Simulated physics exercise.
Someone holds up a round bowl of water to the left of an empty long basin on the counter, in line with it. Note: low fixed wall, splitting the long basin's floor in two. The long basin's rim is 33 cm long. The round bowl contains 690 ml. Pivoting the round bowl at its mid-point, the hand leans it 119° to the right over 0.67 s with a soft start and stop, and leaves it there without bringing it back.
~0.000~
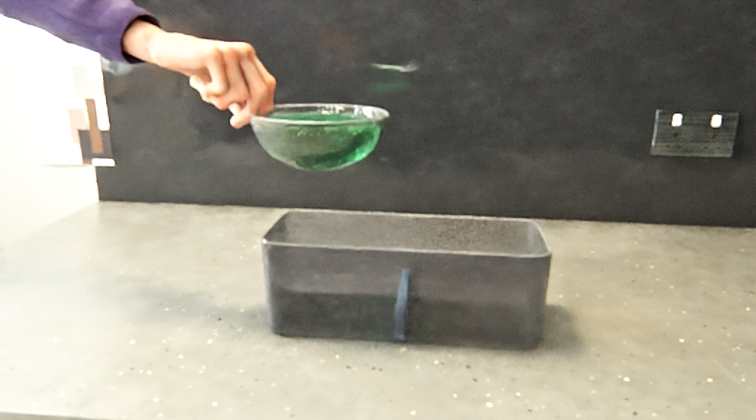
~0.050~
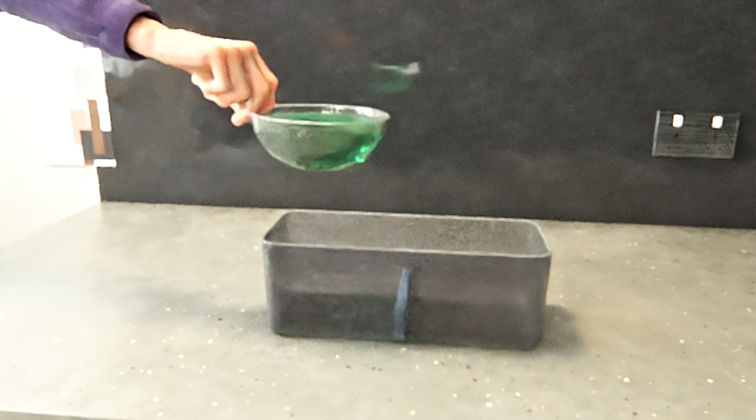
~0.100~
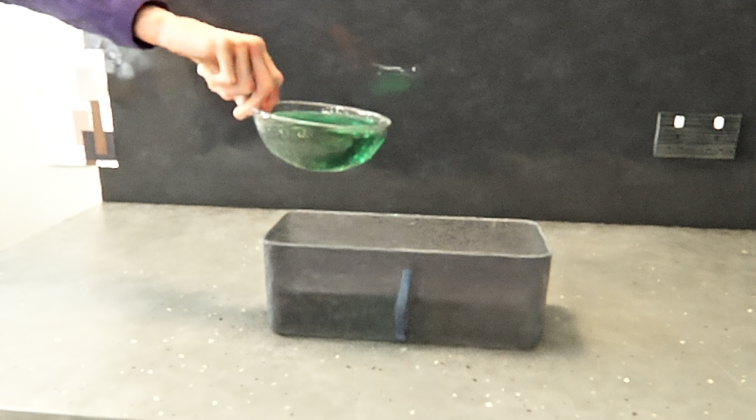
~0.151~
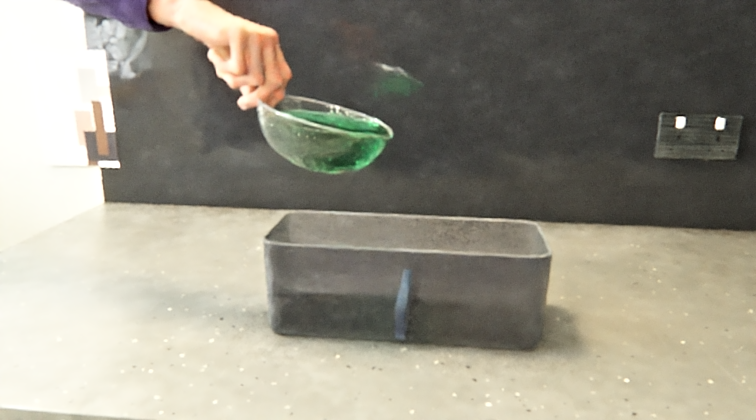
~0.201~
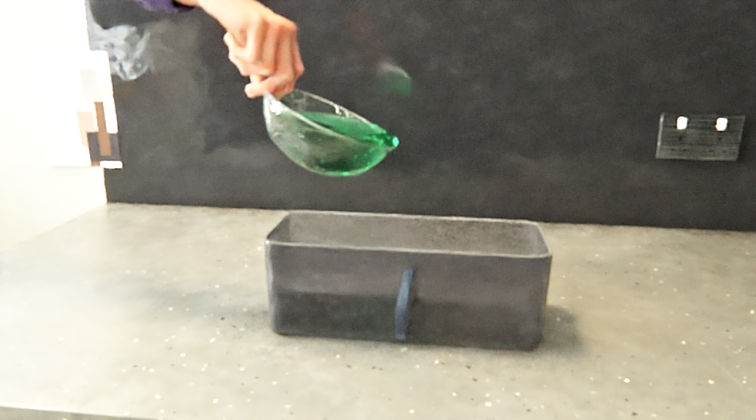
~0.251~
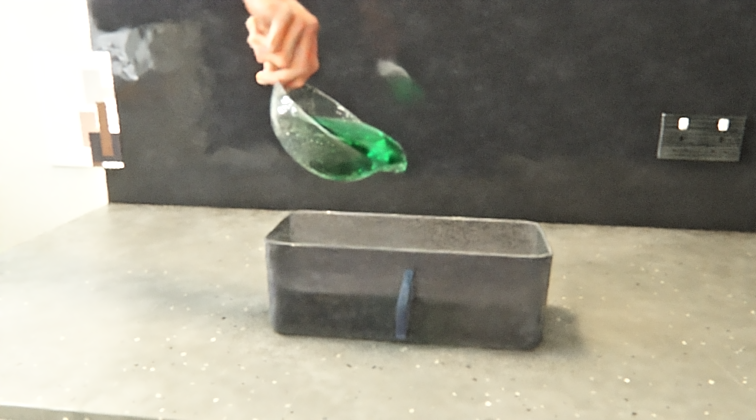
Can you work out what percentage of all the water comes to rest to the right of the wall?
I would put it at 60 per cent.
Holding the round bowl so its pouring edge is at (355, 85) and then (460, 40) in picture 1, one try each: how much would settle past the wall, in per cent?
Respectively about 40 and 70 percent.
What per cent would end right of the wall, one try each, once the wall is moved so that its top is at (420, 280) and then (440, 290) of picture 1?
40 % and 25 %.
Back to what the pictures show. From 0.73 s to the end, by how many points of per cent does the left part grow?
Around 5 in a hundred.
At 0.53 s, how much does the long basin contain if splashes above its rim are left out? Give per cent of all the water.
About 90%.
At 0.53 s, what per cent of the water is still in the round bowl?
Roughly 1 per cent.
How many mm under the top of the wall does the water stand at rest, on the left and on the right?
About 28 mm on the left, about 20 mm on the right.
By 0.53 s the tilt is 106° and 1 per cent is still to pour, 27 is left of the wall and 64 right of it.
By 0.73 s the tilt is 119° and 0 per cent is still to pour, 32 is left of the wall and 57 right of it.
By 0.94 s the tilt is 119° and 0 per cent is still to pour, 36 is left of the wall and 61 right of it.
By 1.17 s the tilt is 119° and 0 per cent is still to pour, 37 is left of the wall and 60 right of it.
At rest 37 per cent lies left of the wall, 60 right of it and 3 outside.
